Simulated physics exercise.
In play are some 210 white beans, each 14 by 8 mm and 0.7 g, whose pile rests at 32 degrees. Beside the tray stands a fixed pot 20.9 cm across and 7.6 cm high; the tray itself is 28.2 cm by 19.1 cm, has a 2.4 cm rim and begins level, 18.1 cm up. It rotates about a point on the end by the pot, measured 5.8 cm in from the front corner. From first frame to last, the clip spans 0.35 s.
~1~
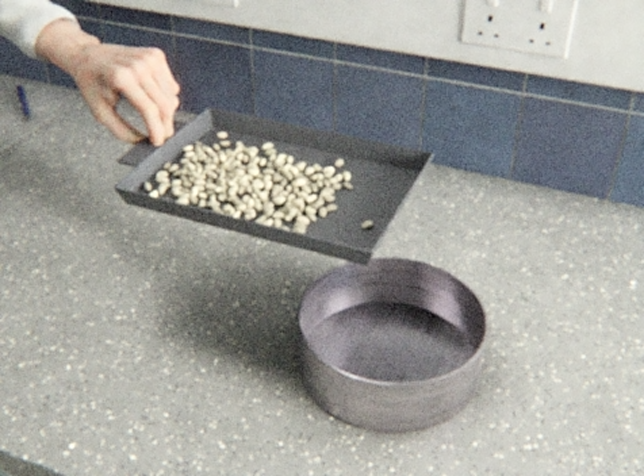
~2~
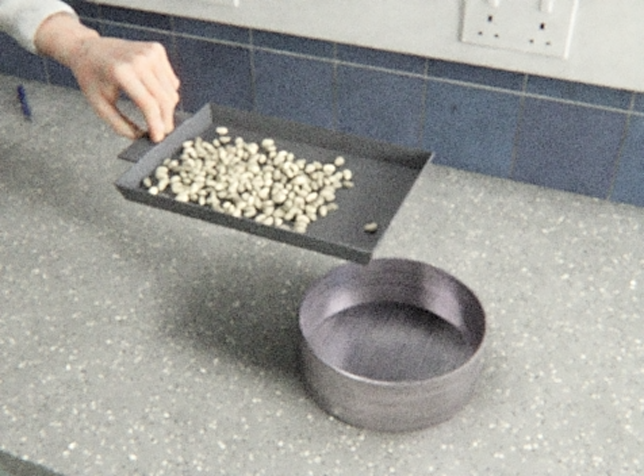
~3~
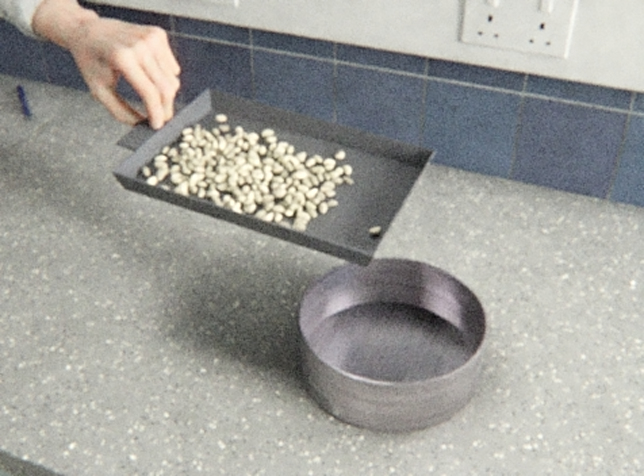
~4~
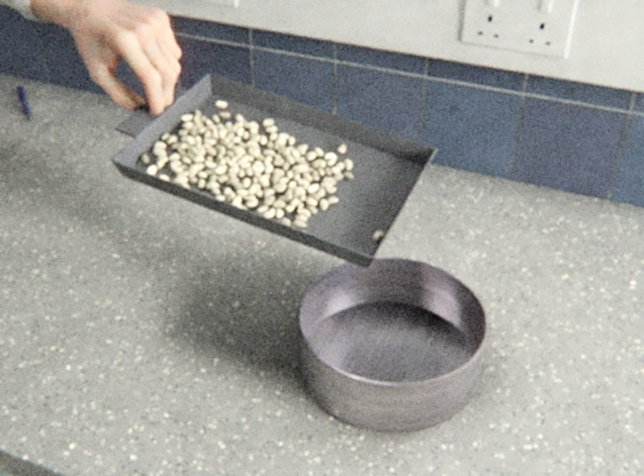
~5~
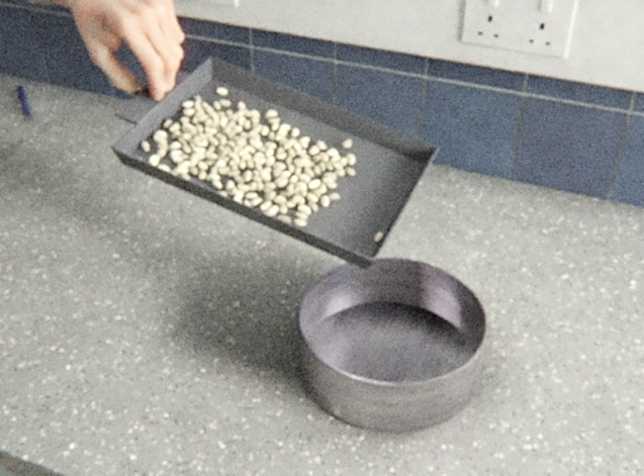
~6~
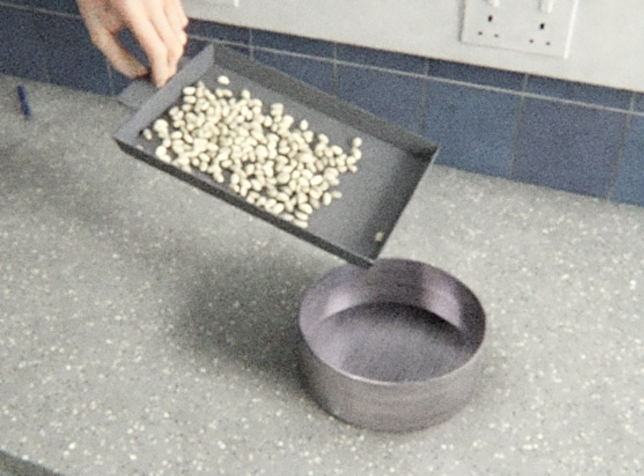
On a speckled grey counter, a hand raises the left end of a tray of white beans.
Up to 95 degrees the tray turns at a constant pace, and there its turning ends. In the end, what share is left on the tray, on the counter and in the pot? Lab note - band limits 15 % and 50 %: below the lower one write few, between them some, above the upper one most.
Tray = few; counter = few; pot = most.
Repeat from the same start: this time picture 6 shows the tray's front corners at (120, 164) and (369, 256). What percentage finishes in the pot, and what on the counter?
You'd end with pot at 90 and counter at 10.
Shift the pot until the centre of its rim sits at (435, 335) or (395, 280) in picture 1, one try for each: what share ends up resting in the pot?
Roughly 100 and 30 percent.
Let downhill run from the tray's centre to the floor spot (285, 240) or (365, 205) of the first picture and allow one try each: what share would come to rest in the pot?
Approximately 65 percent, then 80 percent.
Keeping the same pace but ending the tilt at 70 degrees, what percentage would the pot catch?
You'd end up with some 60 % in the pot.
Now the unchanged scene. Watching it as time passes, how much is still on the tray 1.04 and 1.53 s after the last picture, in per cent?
60 then 0.
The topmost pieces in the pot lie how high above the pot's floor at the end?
Close to 2.5 cm up.
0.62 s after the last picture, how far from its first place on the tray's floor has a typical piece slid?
About 15 cm.
Then, 0.62 s after the last picture, tilt 54 degrees; the tray holds 95 %, the pot 0 %.
Then, 1.04 s after the last picture, tilt 78 degrees; the tray holds 60 %, the pot 30 %.
Then, 1.53 s after the last picture, tilt 95 degrees; the tray holds 0 %, the pot 95 %.
In the end, tray 0 %, counter 5 %, pot 95 %.
